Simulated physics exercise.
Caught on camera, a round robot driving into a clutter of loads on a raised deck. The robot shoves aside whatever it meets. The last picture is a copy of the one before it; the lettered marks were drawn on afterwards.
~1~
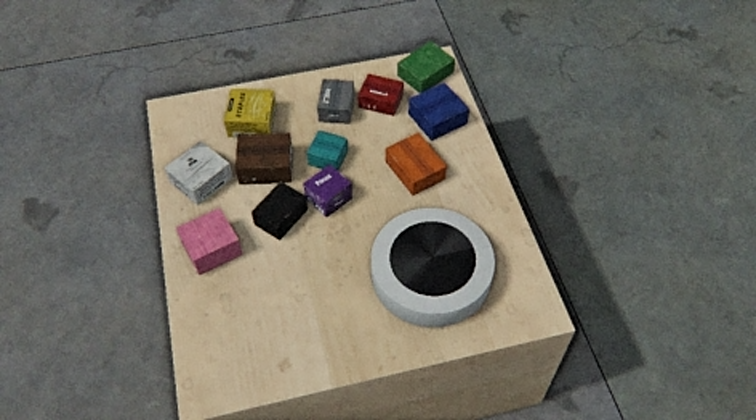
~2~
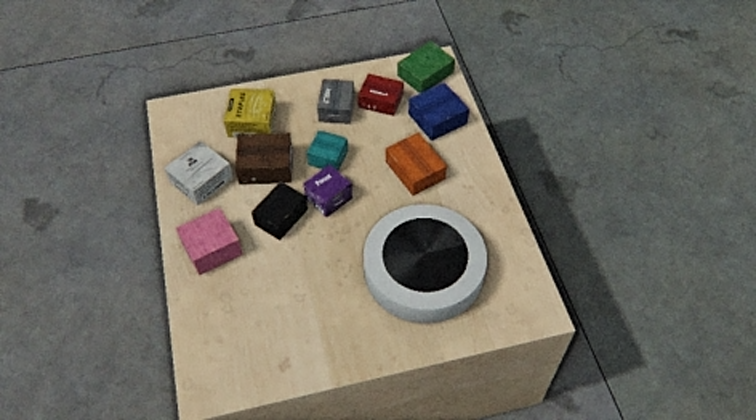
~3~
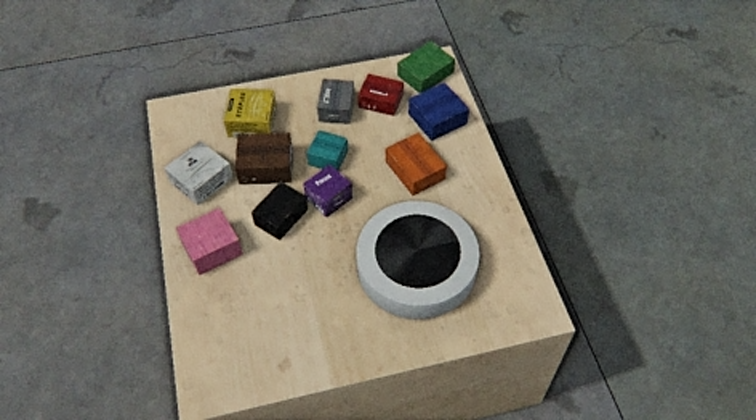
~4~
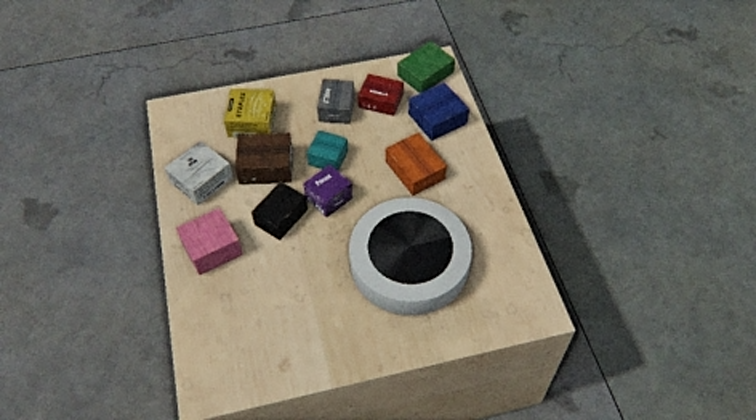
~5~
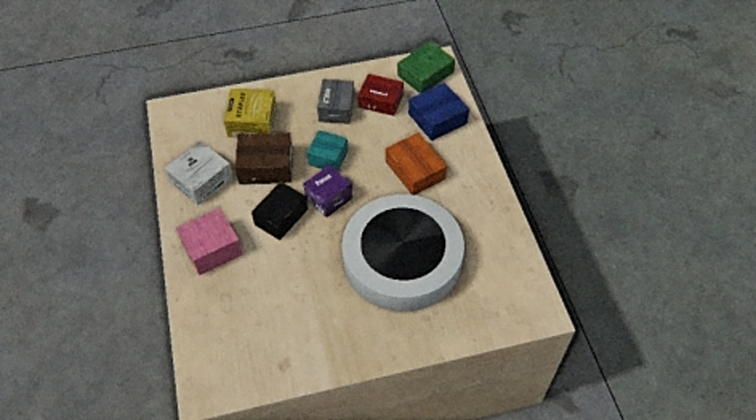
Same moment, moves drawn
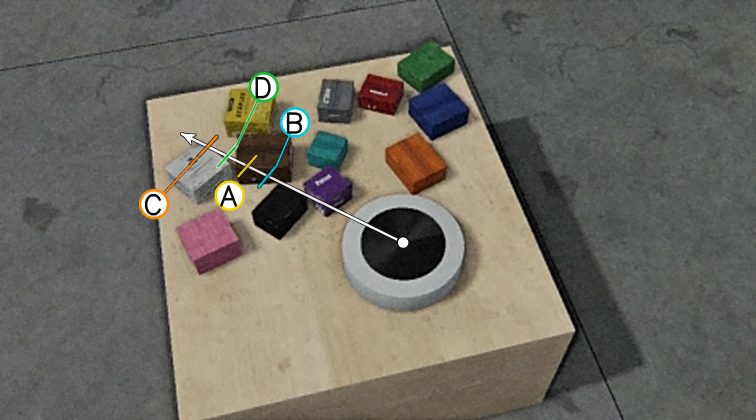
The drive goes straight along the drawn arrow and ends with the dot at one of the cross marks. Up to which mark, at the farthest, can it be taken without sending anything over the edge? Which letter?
As far as tick B.
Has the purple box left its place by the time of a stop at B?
Yes.
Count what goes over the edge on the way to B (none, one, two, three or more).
The count is none.
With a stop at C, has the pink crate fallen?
No.
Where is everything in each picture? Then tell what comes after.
In the first picture, pink crate (210, 241); black parcel (280, 210); yellow box (251, 113).
In the second picture, robot (425, 262); blue parcel (438, 112).
In the third picture, robot (417, 258); green crate (426, 68).
In the fourth picture, robot (410, 255); grey parcel (337, 102).
In the fifth picture, robot (403, 251); red parcel (381, 95); white box (199, 173); turquoise box (328, 151).
On the marked copy, A at (248, 166); B at (268, 176); C at (207, 147); D at (227, 156); the arrow from (403, 243) to (182, 134); the white dot at (403, 243).
Taking B. A third of the way, robot (353, 226); purple box (312, 178); green crate (426, 68).
Two thirds of the way, robot (304, 203); yellow box (240, 100); white box (196, 173).
When it is over, robot (270, 185); white box (165, 167); yellow box (236, 93); nothing has fallen.
As for the rest, A drops the white box; C drops the white box, black parcel and yellow box; D drops the white box.
